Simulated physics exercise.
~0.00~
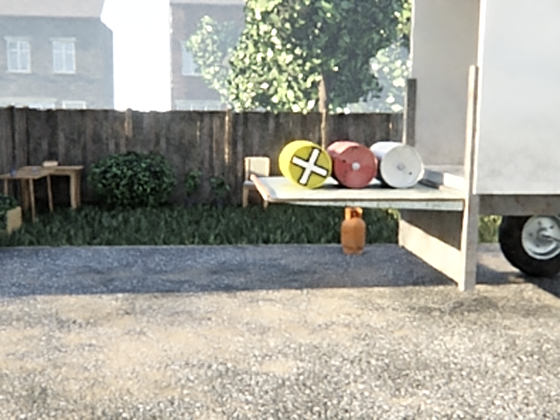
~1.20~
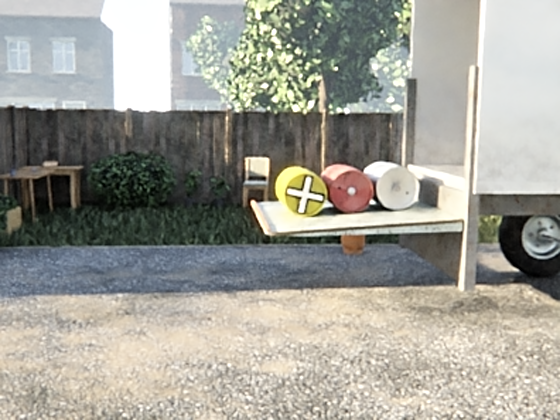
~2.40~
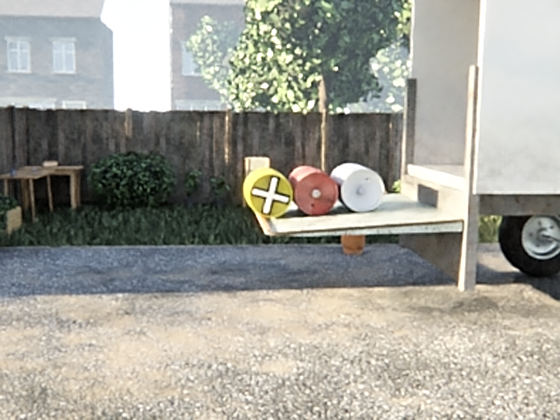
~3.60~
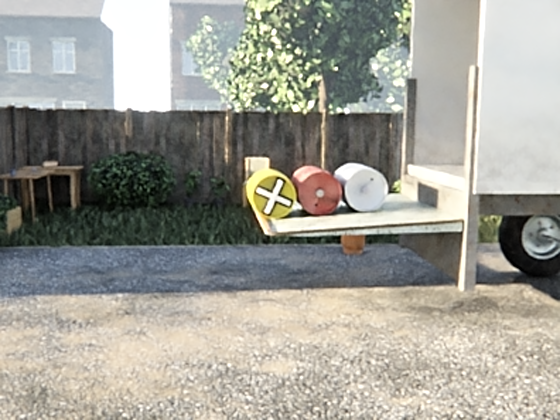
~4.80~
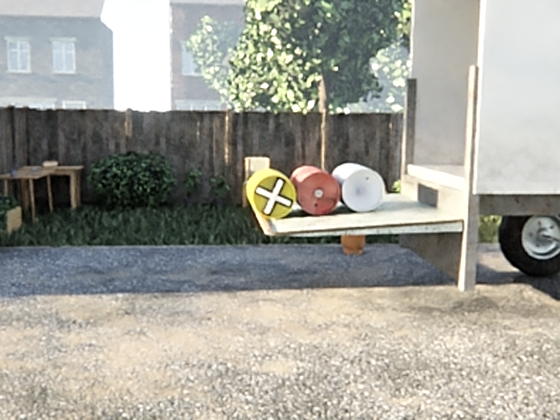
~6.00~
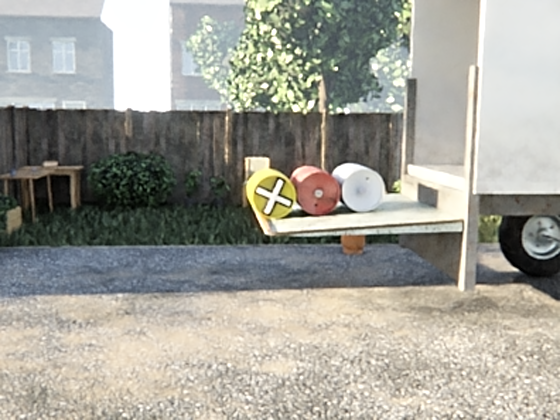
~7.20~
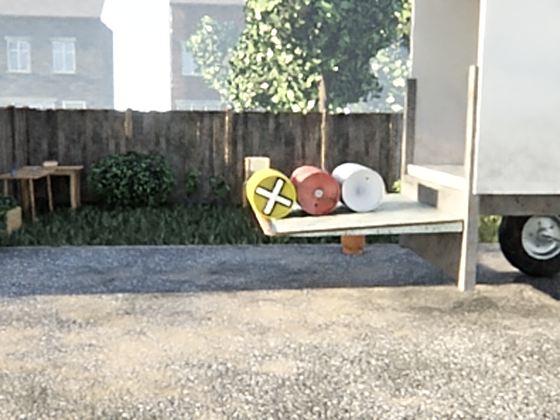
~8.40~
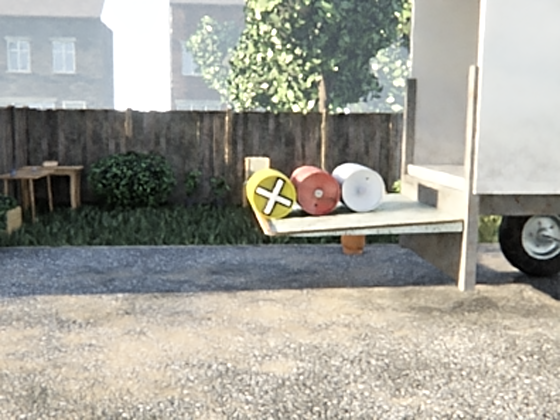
To begin with, three kegs, one yellow with a white cross, one red and one white, lie side by side on the raised lift plate of a delivery lorry, their ends facing us. The plate sinks a little and tilts down towards its left edge, and an orange object beneath it is mostly hidden. The kegs roll left together along the plate. The yellow one reaches the stop at the edge and rocks back very slightly, with the red and white ones close behind. All three settle and remain on the plate, none having fallen off.
